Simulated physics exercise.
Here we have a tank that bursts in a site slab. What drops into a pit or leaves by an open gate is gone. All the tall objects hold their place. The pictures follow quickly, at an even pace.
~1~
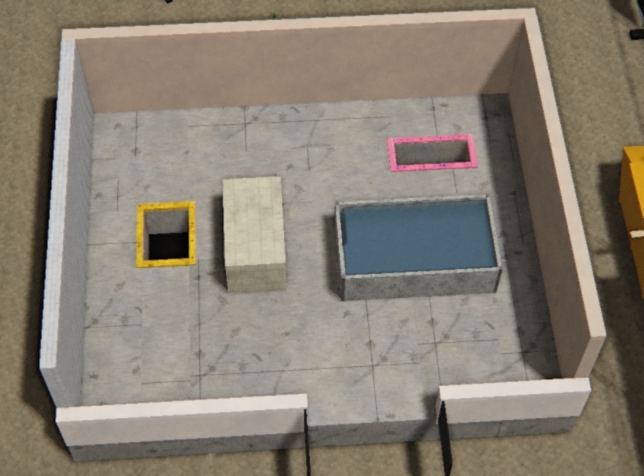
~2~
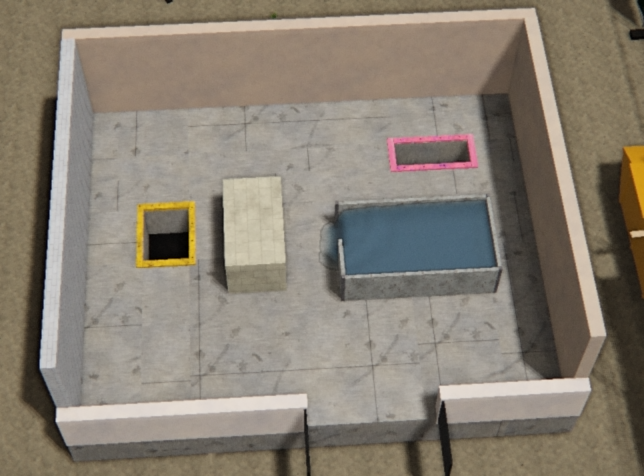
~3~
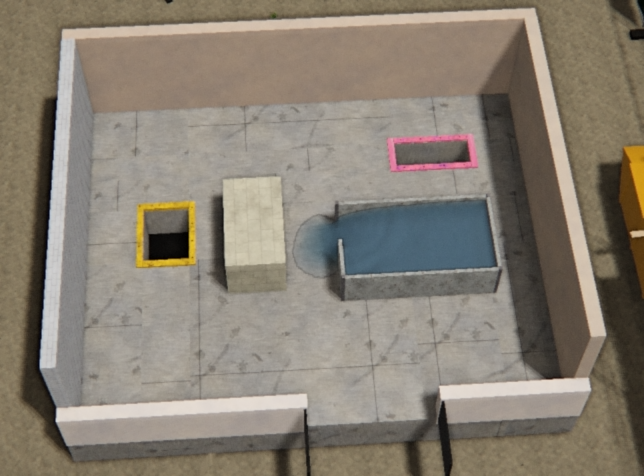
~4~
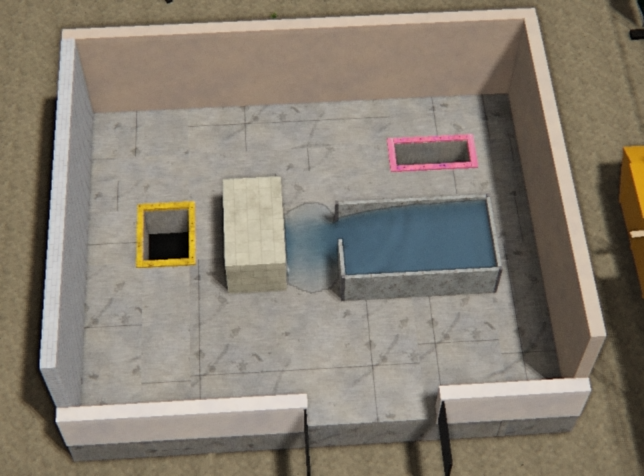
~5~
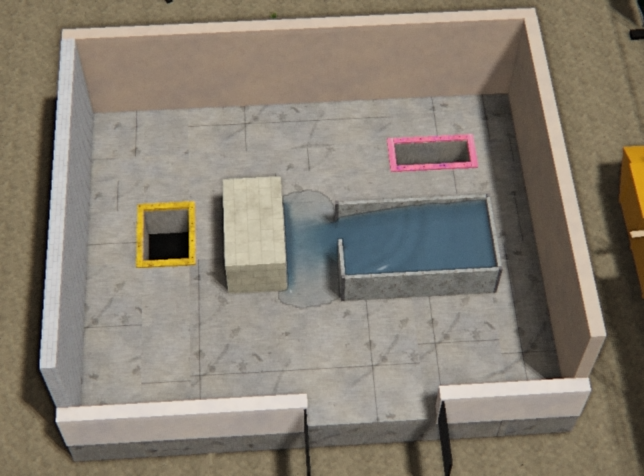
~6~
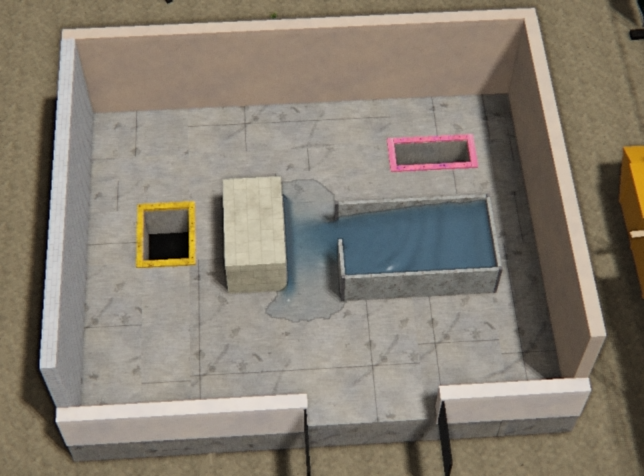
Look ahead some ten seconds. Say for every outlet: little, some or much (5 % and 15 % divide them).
The gate takes more than 15 %; the yellow pit takes less than 5 %; the pink pit takes less than 5 %.
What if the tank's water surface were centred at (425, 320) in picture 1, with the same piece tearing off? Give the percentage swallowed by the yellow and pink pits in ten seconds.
In per cent: Yellow 4, pink 0.
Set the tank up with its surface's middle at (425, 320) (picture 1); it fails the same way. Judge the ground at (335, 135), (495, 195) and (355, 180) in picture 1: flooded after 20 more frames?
As listed: Wet, dry, wet.
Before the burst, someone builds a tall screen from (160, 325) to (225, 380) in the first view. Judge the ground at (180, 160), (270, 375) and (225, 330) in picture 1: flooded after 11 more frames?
In turn: Clear, awash, dry.
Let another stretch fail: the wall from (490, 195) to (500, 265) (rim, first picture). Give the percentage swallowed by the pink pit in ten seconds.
Roughly, in per cent: Pink 10.
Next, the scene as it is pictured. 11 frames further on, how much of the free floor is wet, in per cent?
Some 30 per cent.
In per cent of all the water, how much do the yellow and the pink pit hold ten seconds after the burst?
About 0 and 2 per cent.
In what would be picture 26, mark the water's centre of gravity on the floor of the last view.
Roughly at (358, 234).
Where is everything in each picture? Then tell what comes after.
In the first picture, still water in the open tank at (417, 238).
In the second picture, the front is at (331, 266), out from the gap at (340, 238).
In the third picture, the front is at (297, 253), out from the gap at (340, 239).
In the fourth picture, water pours out at (340, 240) and has run to (289, 279).
In the fifth picture, water pours out at (340, 239) and has run to (287, 300).
In the sixth picture, the front is at (274, 312), out from the gap at (340, 239).
A moment on, water covers 15 % of the floor; the gate 0 %, the yellow pit 0 %, the pink pit 0 %.
Next, water covers 30 % of the floor; the gate 1 %, the yellow pit 0 %, the pink pit 0 %.
Then, water covers 45 % of the floor; the gate 6 %, the yellow pit 0 %, the pink pit 0 %.
Later, water covers 70 % of the floor; the gate 13 %, the yellow pit 0 %, the pink pit 1 %.
In the end, water covers 90 % of the floor; the gate 19 %, the yellow pit 0 %, the pink pit 1 %.
